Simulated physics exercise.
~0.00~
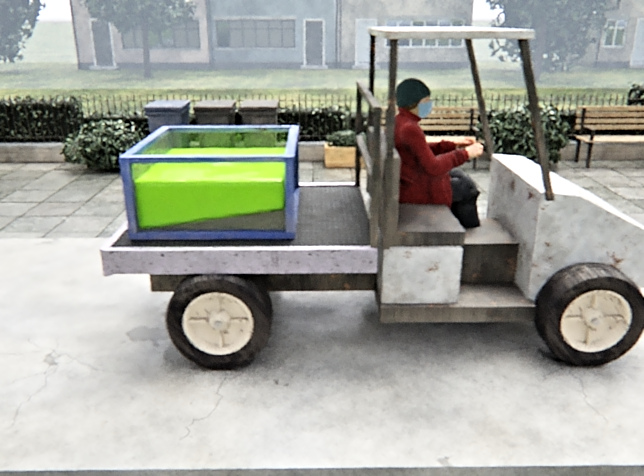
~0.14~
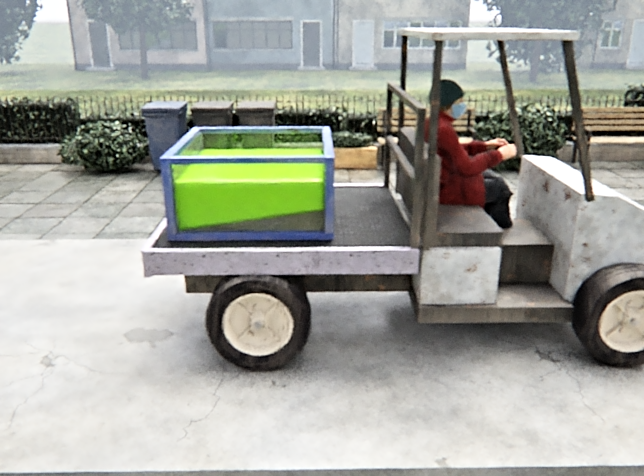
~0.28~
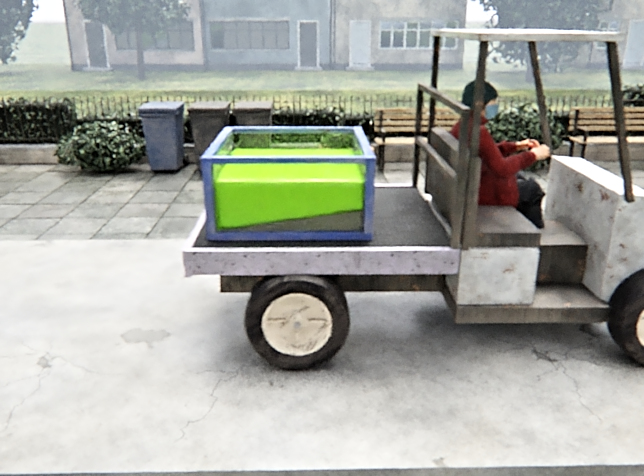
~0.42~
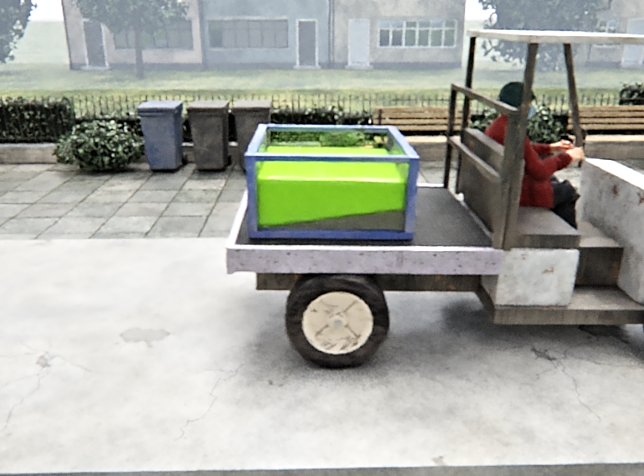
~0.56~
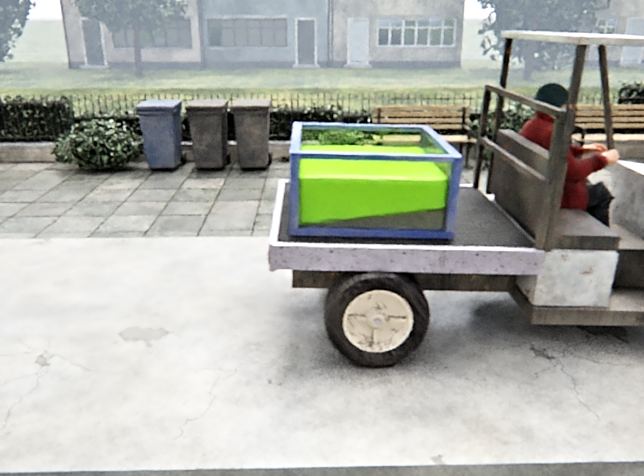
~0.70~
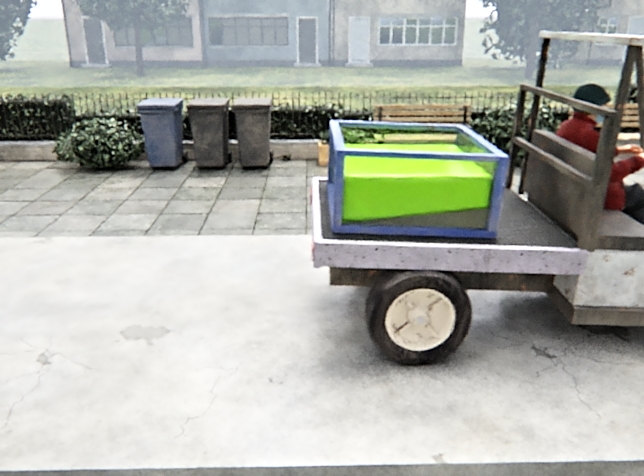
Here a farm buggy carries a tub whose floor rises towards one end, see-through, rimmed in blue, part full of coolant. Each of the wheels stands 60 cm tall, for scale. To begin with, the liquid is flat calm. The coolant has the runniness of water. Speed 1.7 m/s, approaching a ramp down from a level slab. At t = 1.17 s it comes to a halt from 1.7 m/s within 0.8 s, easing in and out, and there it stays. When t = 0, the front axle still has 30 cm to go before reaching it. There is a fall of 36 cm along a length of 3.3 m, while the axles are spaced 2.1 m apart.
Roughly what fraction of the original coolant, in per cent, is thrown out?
About 15 in every hundred parts is thrown out.
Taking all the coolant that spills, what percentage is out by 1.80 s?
Roughly 0 % of the total.
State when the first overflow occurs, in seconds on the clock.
Near 1.9 s.
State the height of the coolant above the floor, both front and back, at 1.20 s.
Front level 34 cm, back level 26 cm.
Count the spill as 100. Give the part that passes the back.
Near 0 per cent of the spill.
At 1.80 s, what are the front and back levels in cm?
At that moment it stands around 54 cm in front and around 10 cm behind.
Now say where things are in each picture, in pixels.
The surface is at (273, 175) by the front wall; at (150, 177) by the back wall; it lies level with the rim line; the front is on the right, levels are read along the near wall; a wheel hub at (217, 328), in the first picture.
The surface is at (312, 176) by the front wall; at (189, 178) by the back wall; it lies level with the rim line, in the second picture.
The surface is at (351, 176) by the front wall; at (229, 177) by the back wall; it lies level with the rim line, in the third picture.
The surface is at (392, 175) by the front wall; at (270, 175) by the back wall; it lies level with the rim line, in the fourth picture.
The surface is at (434, 175) by the front wall; at (312, 173) by the back wall; it lies level with the rim line; the tub is 2° nose down, in the fifth picture.
The surface is at (477, 172) by the front wall; at (356, 172) by the back wall; it lies level with the rim line; a wheel hub at (422, 324); the tub is 3° nose down, in the sixth picture.
After 1.20 s the surface is 34 cm up at the front and 25 cm at the back; nothing has left.
After 1.80 s the surface is 54 cm up at the front and 9 cm at the back; nothing has left.
After 2.50 s the surface is 23 cm up at the front and 45 cm at the back; 10 per cent is out, over the front.
After 4.95 s 15 per cent is out, over the front, 27 of 184 litres.
